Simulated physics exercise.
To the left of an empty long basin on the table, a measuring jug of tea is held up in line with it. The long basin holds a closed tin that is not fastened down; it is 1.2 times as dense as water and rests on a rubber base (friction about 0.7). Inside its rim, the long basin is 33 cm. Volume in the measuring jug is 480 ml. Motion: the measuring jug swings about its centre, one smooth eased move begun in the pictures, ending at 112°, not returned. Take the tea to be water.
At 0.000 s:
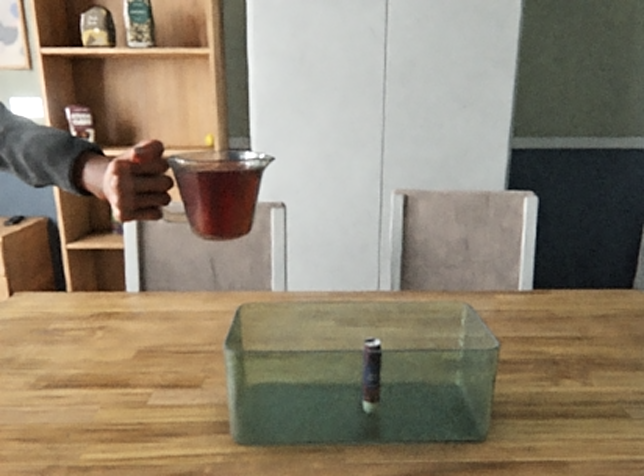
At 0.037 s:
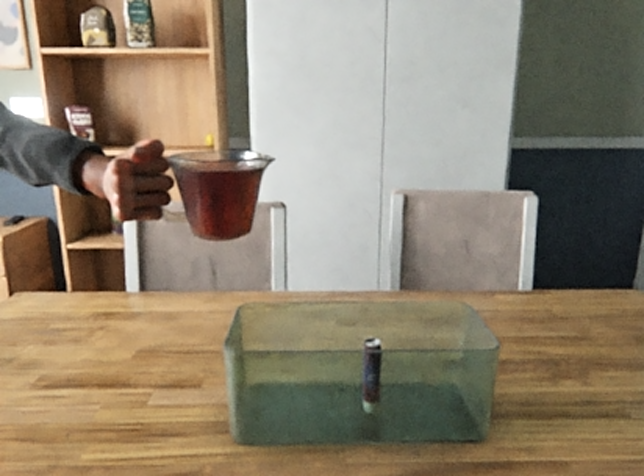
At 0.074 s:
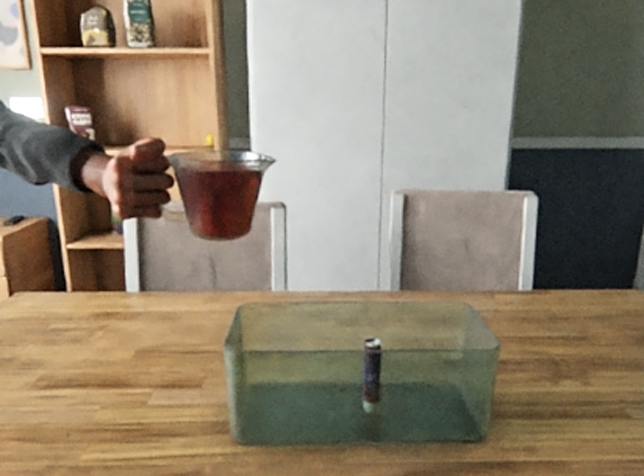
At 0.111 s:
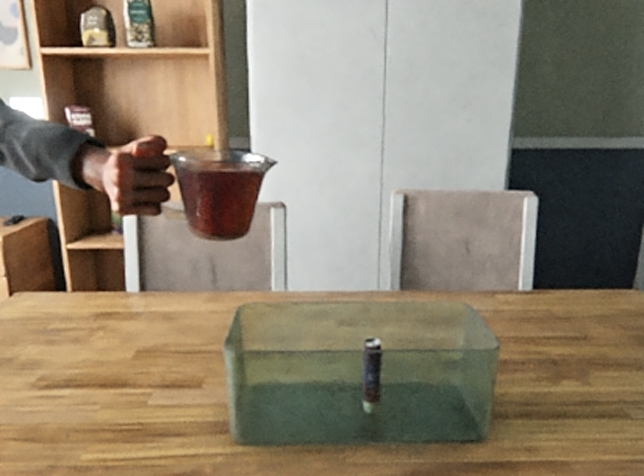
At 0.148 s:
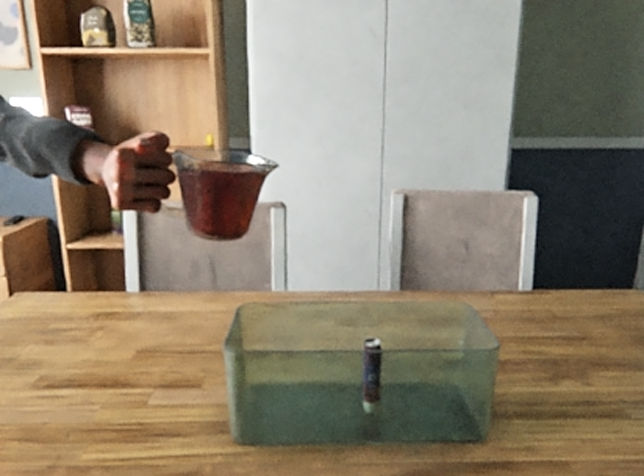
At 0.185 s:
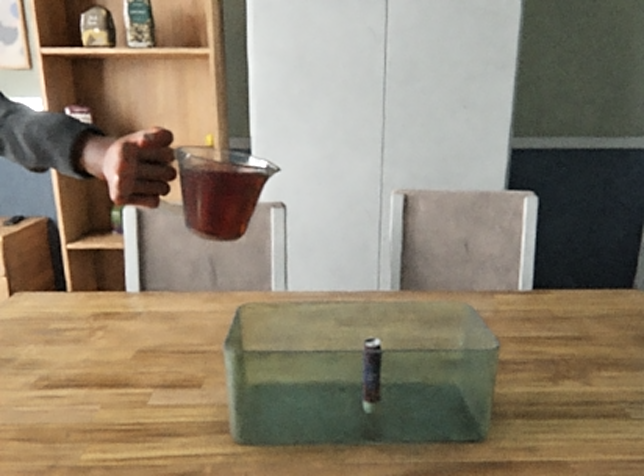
Above a wooden table, a hand slowly tilts a jug of reddish-brown liquid slightly rightward.
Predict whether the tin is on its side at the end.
It's still up.
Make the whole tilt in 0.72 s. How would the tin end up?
Outcome - the tin remains standing.
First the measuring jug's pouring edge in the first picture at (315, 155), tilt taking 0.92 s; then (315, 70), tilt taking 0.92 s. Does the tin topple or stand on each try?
Run one: It tumbles. Run two: It tumbles.
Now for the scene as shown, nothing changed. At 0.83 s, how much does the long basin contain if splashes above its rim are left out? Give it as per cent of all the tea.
My estimate is about 78 percent.
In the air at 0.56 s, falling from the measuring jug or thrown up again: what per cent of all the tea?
I'd say close to 32 per cent.
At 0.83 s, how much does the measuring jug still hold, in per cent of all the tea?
Roughly 5 per cent.
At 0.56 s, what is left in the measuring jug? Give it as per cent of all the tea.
Roughly 60 per cent.
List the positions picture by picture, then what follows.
It leans 0°; its right rim is at (275, 157); the tea meets the walls at (178, 168) and (263, 168); the long basin's rim runs from (232, 326) to (483, 325); the tin's top is at (373, 345), in the first frame.
It leans 0°; its right rim is at (276, 158); the tea meets the walls at (178, 168) and (263, 168), in the second frame.
It leans 2°; its right rim is at (277, 159); the tea meets the walls at (179, 167) and (263, 168), in the third frame.
It leans 4°; its right rim is at (278, 162); the tea meets the walls at (180, 166) and (265, 169), in the fourth frame.
It leans 7°; its right rim is at (280, 165); the tea meets the walls at (182, 166) and (266, 170), in the fifth frame.
It leans 11°; its right rim is at (282, 169); the tea meets the walls at (184, 168) and (269, 171), in the sixth frame.
Then, 0.56 s in, the tilt is 74° and 61 per cent is still to pour; the tin stands where it began.
Then, 0.83 s in, the tilt is 109° and 5 per cent is still to pour; the tin stands where it began.
Then, 1.11 s in, the tilt is 112° and 0 per cent is still to pour; the tin stands where it began.
Then, 1.42 s in, the tilt is 112° and 0 per cent is still to pour; the tin stands where it began.
Finally, the tin stands where it began.
